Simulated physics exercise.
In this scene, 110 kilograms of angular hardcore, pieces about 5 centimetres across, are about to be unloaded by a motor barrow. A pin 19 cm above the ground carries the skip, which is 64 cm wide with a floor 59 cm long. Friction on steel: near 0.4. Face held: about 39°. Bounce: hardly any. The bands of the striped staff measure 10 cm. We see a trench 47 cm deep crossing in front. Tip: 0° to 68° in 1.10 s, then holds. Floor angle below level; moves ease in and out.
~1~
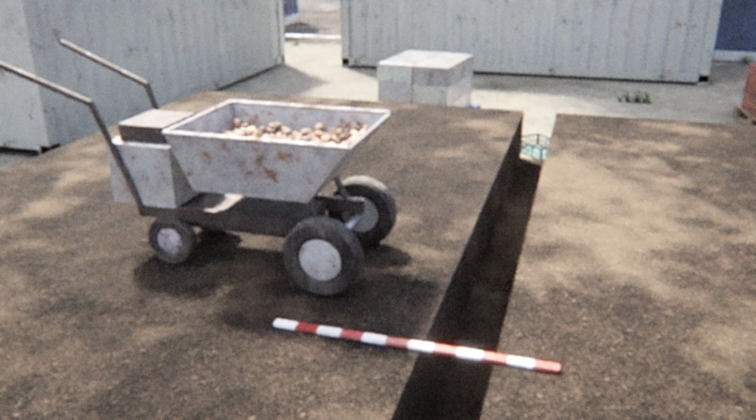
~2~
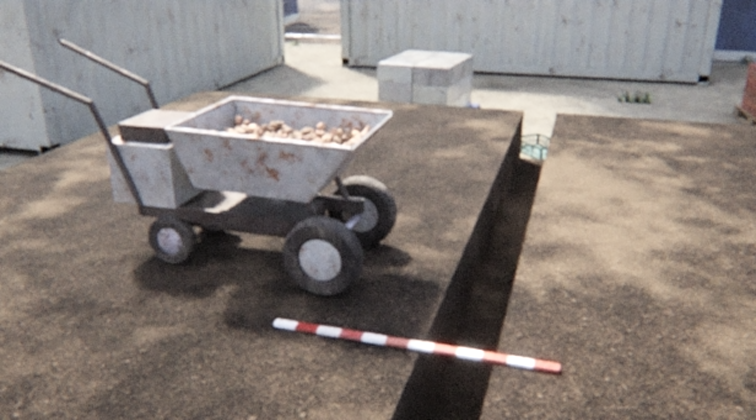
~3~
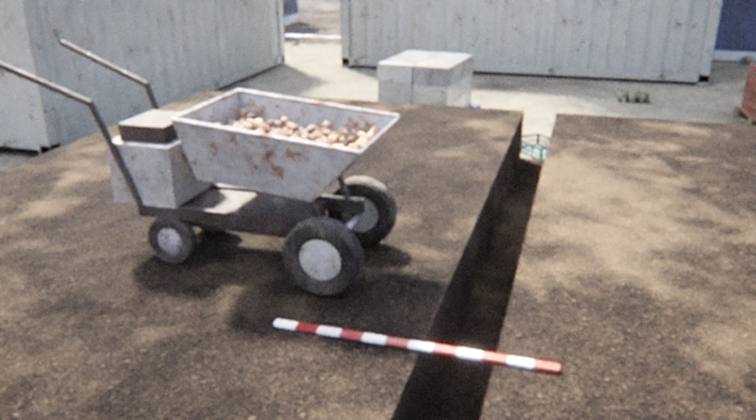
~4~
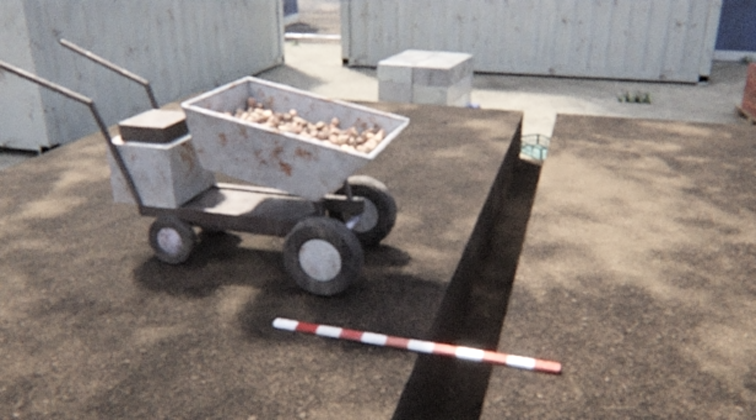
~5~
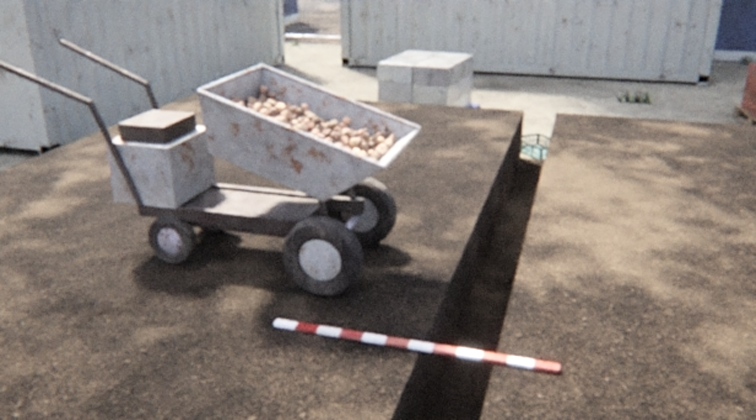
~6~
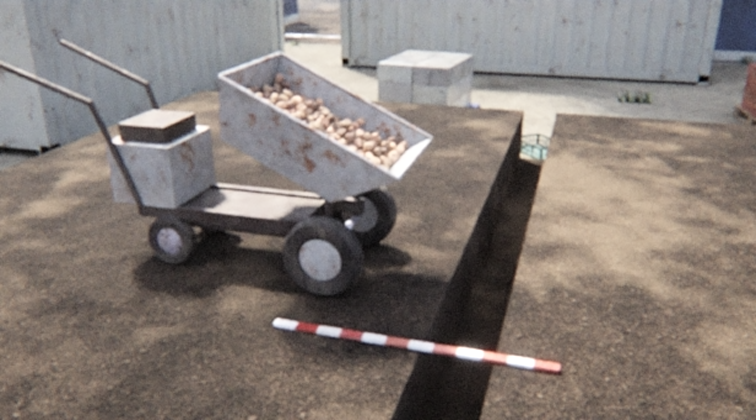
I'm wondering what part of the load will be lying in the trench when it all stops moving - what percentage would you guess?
I would guess about 70 per cent.
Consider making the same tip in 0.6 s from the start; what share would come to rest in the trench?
Then roughly 55 percent.
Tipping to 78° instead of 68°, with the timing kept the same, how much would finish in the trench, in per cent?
Then close to 90 per cent.
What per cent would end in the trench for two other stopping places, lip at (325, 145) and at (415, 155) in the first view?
Roughly 70 in a hundred from the first, 15 in a hundred from the second.
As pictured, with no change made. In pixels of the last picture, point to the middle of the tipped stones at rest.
Their middle lands near (481, 354).
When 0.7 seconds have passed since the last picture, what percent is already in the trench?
Around 10 per cent of it, at that instant.
Then, 0.4 s after the last picture the floor is at 57°, 100 % in the skip; the foremost stones are at (427, 214).
Then, 0.7 s after the last picture the floor is at 68°, 88 % in the skip, 12 % in the trench; the foremost stones are at (499, 317).
Then, 1.1 s after the last picture the floor is at 68°, 54 % in the skip, 38 % in the trench, 8 % past the trench; the foremost stones are at (582, 306).
Then, 3.0 s after the last picture the floor is at 68°, 22 % in the skip, 70 % in the trench, 8 % past the trench; the foremost stones are at (606, 308).
